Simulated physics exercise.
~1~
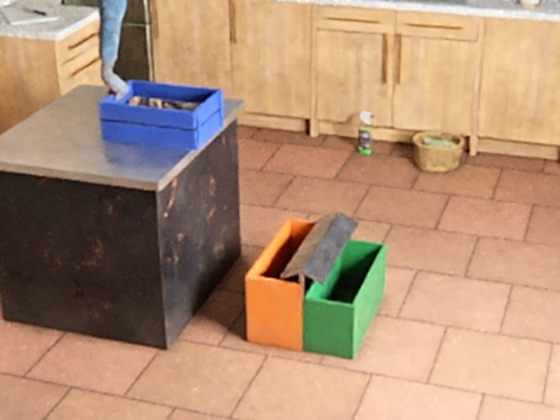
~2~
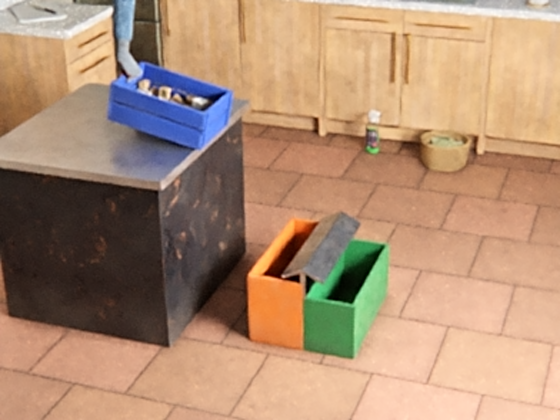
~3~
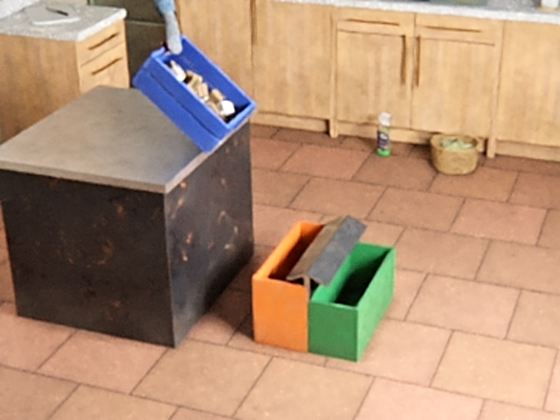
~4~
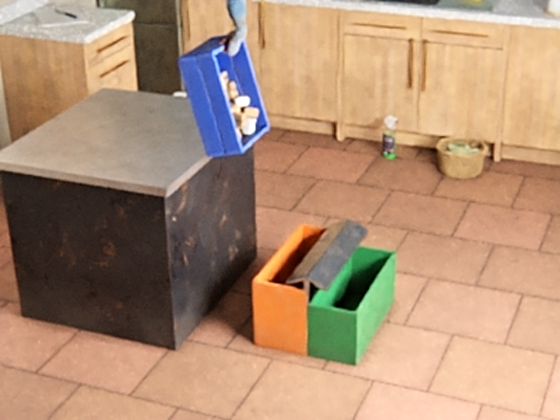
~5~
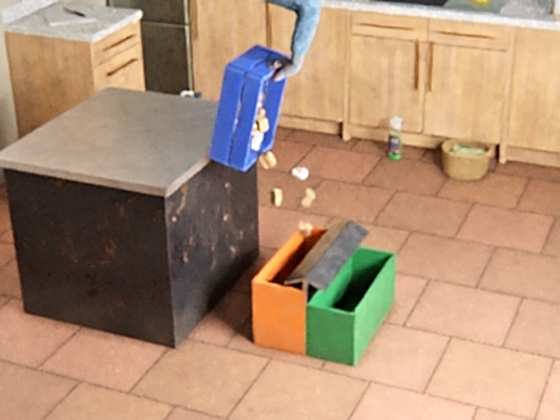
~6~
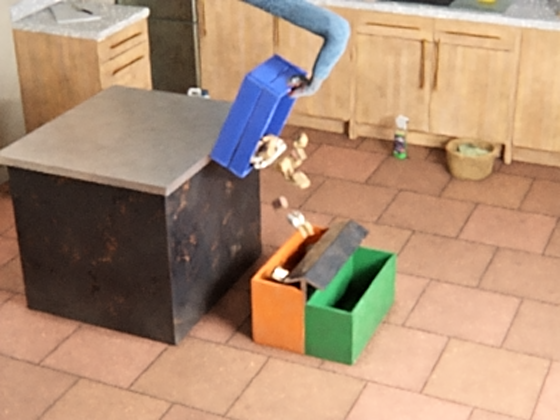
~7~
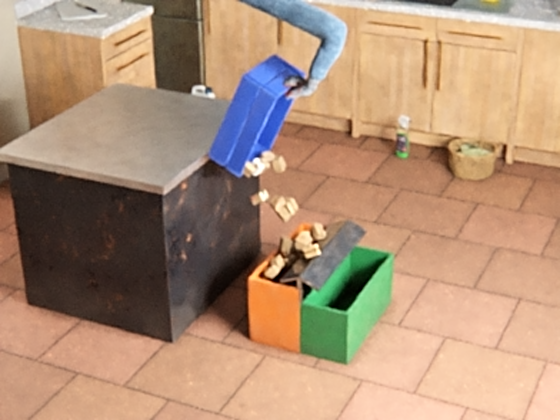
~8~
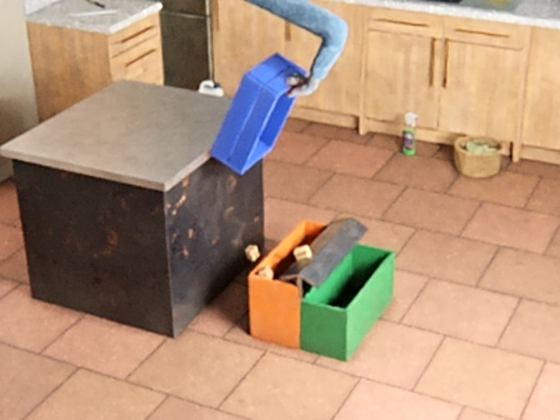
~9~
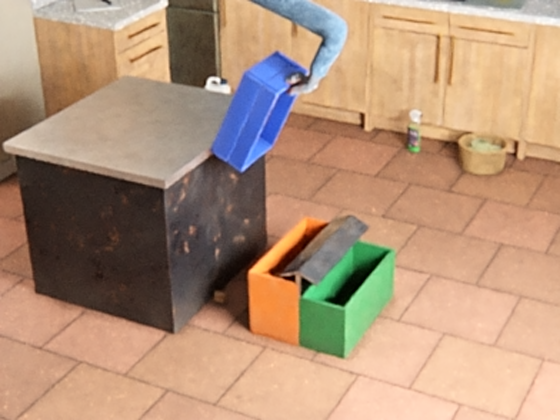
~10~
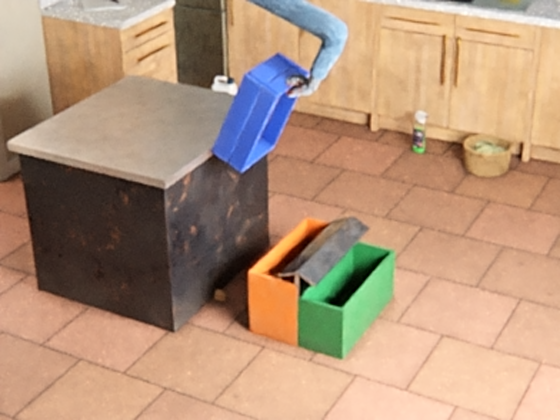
A blue-sleeved arm tips a blue box, pouring small tan pieces into the orange box.
